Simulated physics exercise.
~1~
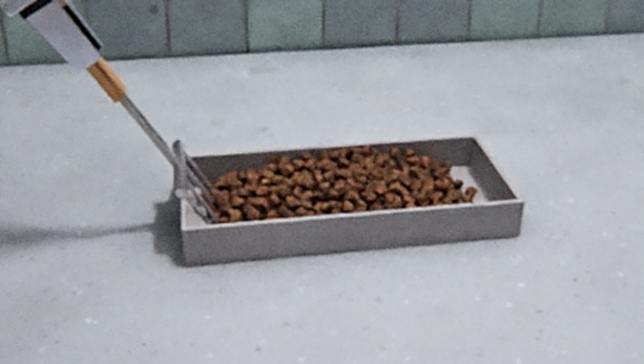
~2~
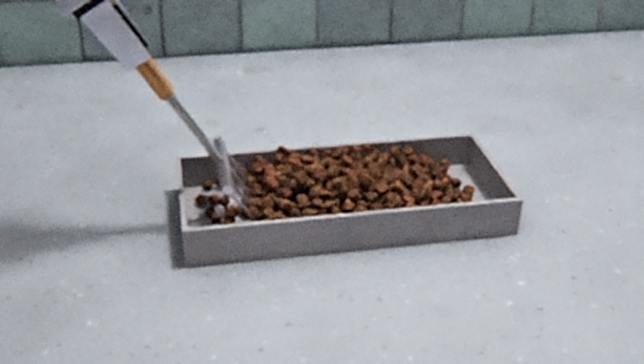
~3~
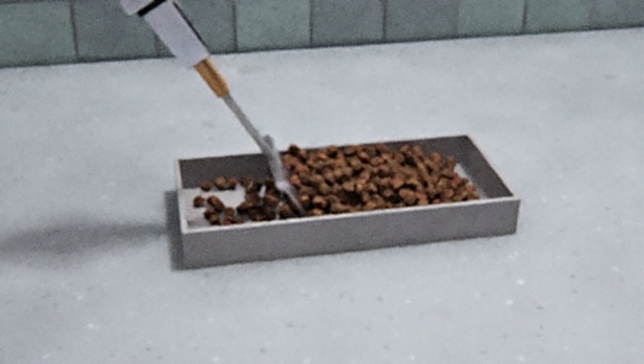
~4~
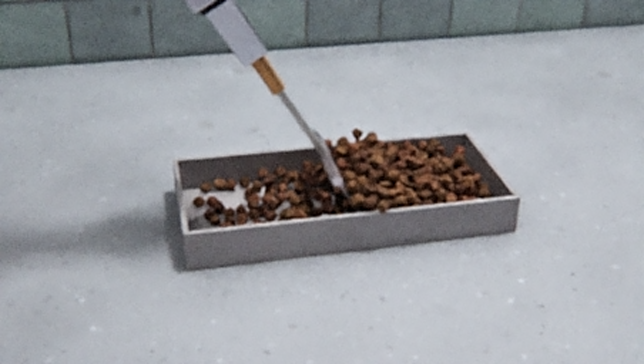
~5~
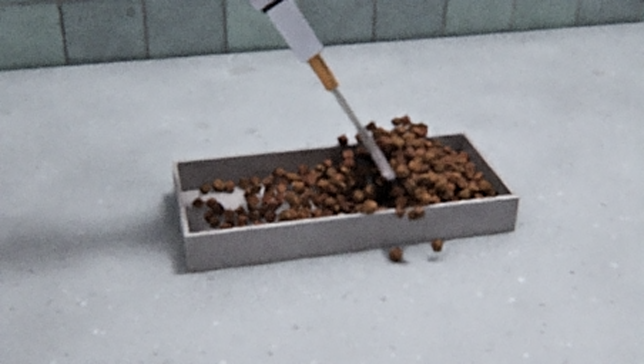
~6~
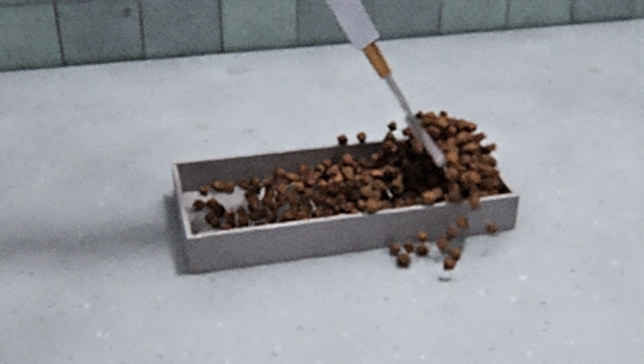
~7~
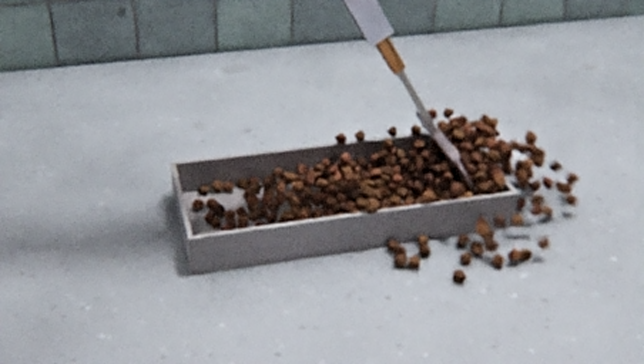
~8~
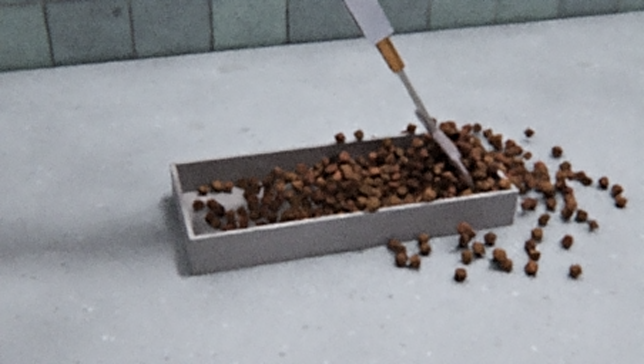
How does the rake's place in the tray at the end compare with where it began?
The rake starts at the left end of the tray and finishes near the right end, among the heaped pellets.
